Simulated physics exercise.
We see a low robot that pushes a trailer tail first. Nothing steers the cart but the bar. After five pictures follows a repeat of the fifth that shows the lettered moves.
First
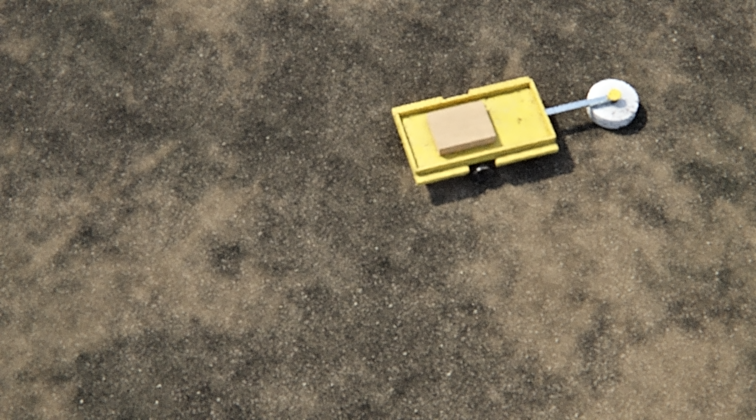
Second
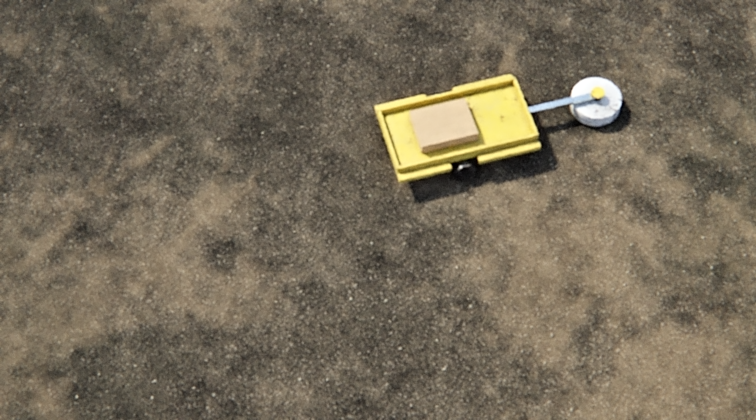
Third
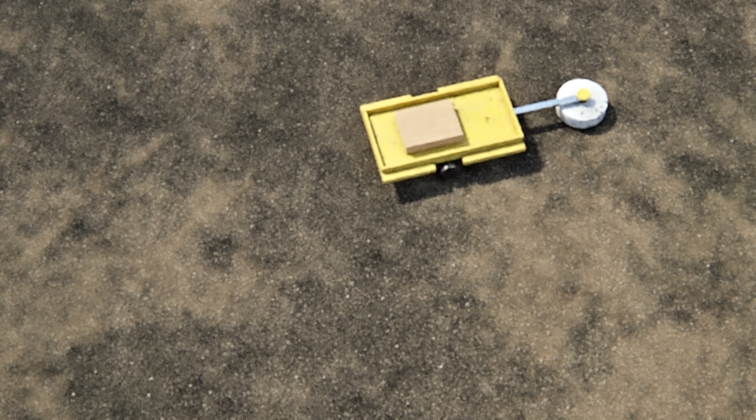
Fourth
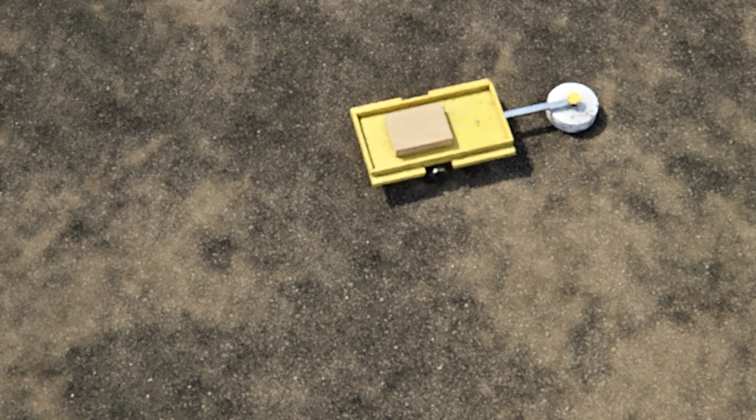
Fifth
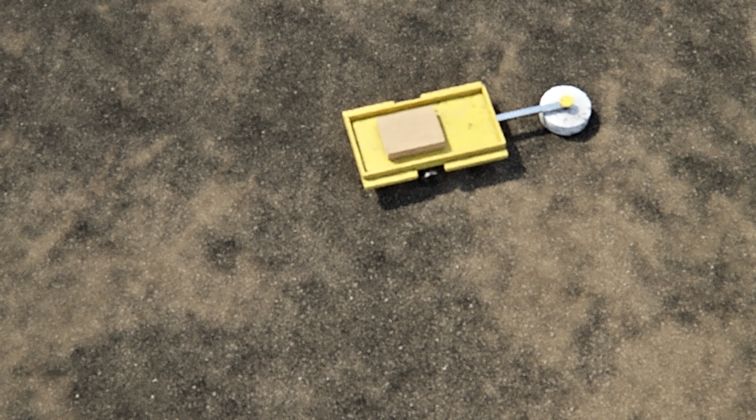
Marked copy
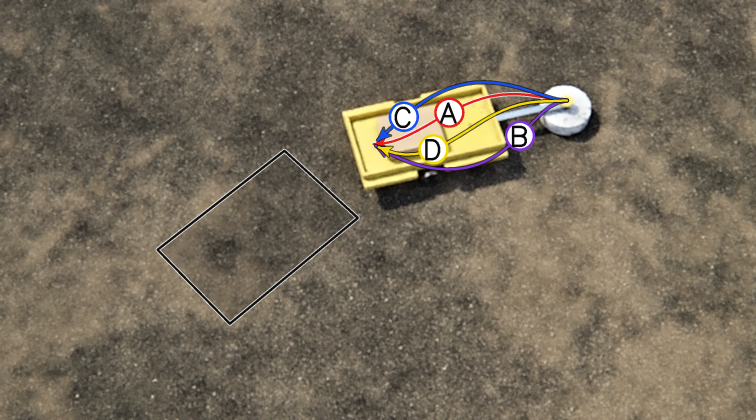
The clip opens on a low, round white robot joined by a pale blue bar to a yellow cart carrying a tan block over mottled ground. The robot pushes the cart a short way left, then both edge slightly downward as they continue left in smaller shifts.
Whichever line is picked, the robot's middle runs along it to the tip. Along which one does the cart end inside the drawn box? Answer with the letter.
Line C does it.
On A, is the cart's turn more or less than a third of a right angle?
Less.
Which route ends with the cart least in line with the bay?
B is the worst.
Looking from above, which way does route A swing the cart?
On that route, anticlockwise.
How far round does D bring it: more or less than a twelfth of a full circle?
Less than that.
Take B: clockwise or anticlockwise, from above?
It turns clockwise.
On the marked copy, A from (567, 100) via (466, 105) to (373, 144); B from (567, 100) via (484, 162) to (376, 146); C from (567, 100) via (457, 86) to (378, 140); D from (567, 100) via (473, 127) to (379, 147); the bay at (258, 234).
With C. Early on, robot (490, 90), cart (368, 152).
Further on, robot (420, 112), cart (310, 193).
At the end, robot (374, 152), cart (258, 235); the cart stands in the bay.
As for the rest, A leaves the cart at (236, 207), out of the bay; B leaves the cart at (228, 119), out of the bay; D leaves the cart at (224, 171), out of the bay.
